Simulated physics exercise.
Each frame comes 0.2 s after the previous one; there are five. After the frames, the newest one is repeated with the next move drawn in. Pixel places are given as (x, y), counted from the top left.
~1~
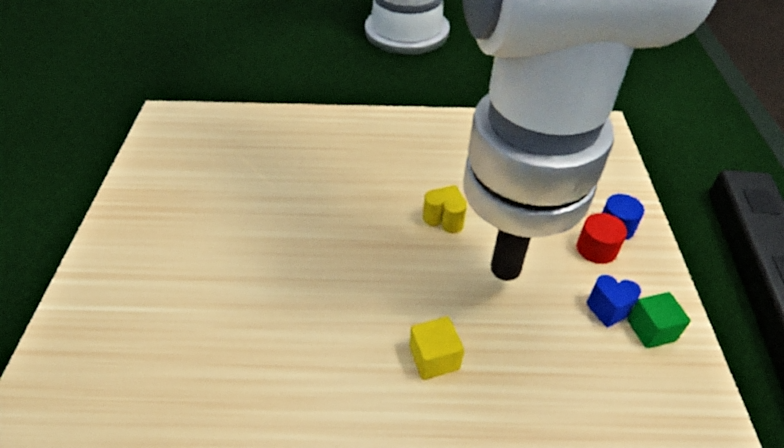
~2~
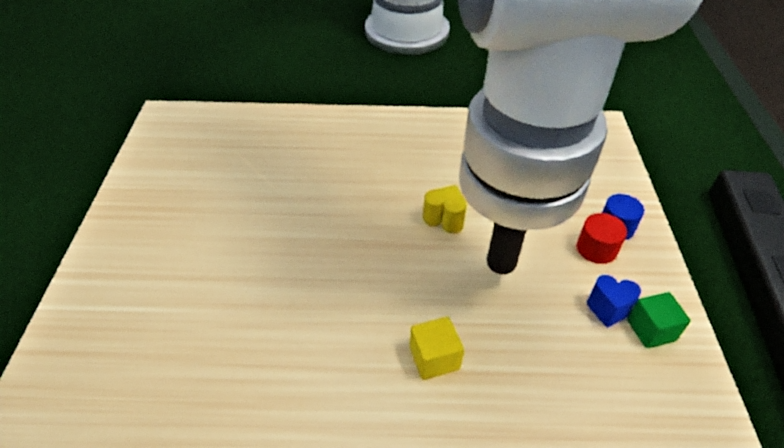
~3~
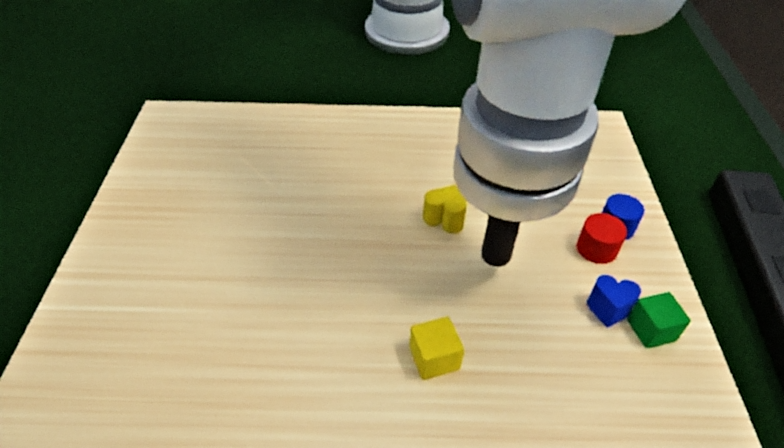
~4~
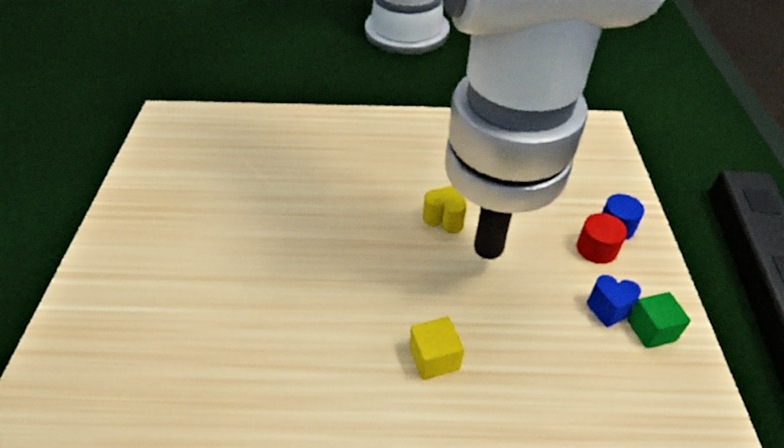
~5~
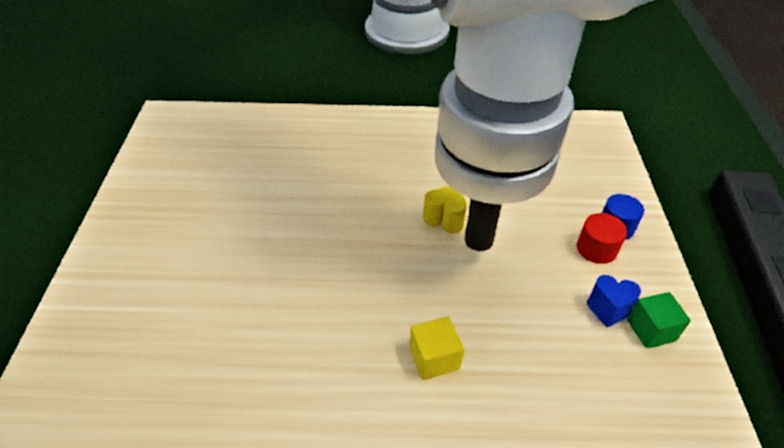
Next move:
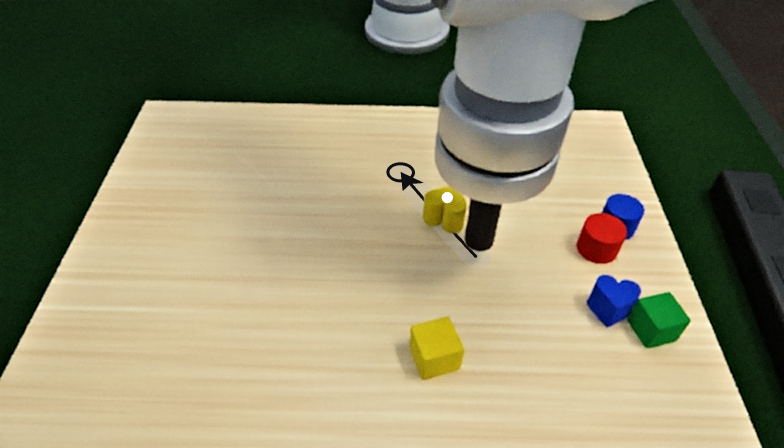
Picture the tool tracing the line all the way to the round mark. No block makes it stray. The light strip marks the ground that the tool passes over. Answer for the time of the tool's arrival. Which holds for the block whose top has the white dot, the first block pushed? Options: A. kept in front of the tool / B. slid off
Letter A.
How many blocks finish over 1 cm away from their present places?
The answer is a single block.
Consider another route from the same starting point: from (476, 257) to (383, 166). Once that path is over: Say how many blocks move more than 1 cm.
There will be one block that moves more than 1 cm.
Drawn move, from (476, 257) directly to (401, 172); the dot is on the yellow heart.
On the path given first. One third of the way, tool at (450, 211); yellow heart at (433, 182).
Two thirds of the way, tool at (423, 183); yellow heart at (408, 155).
At the end, tool at (401, 157); yellow heart at (387, 132).
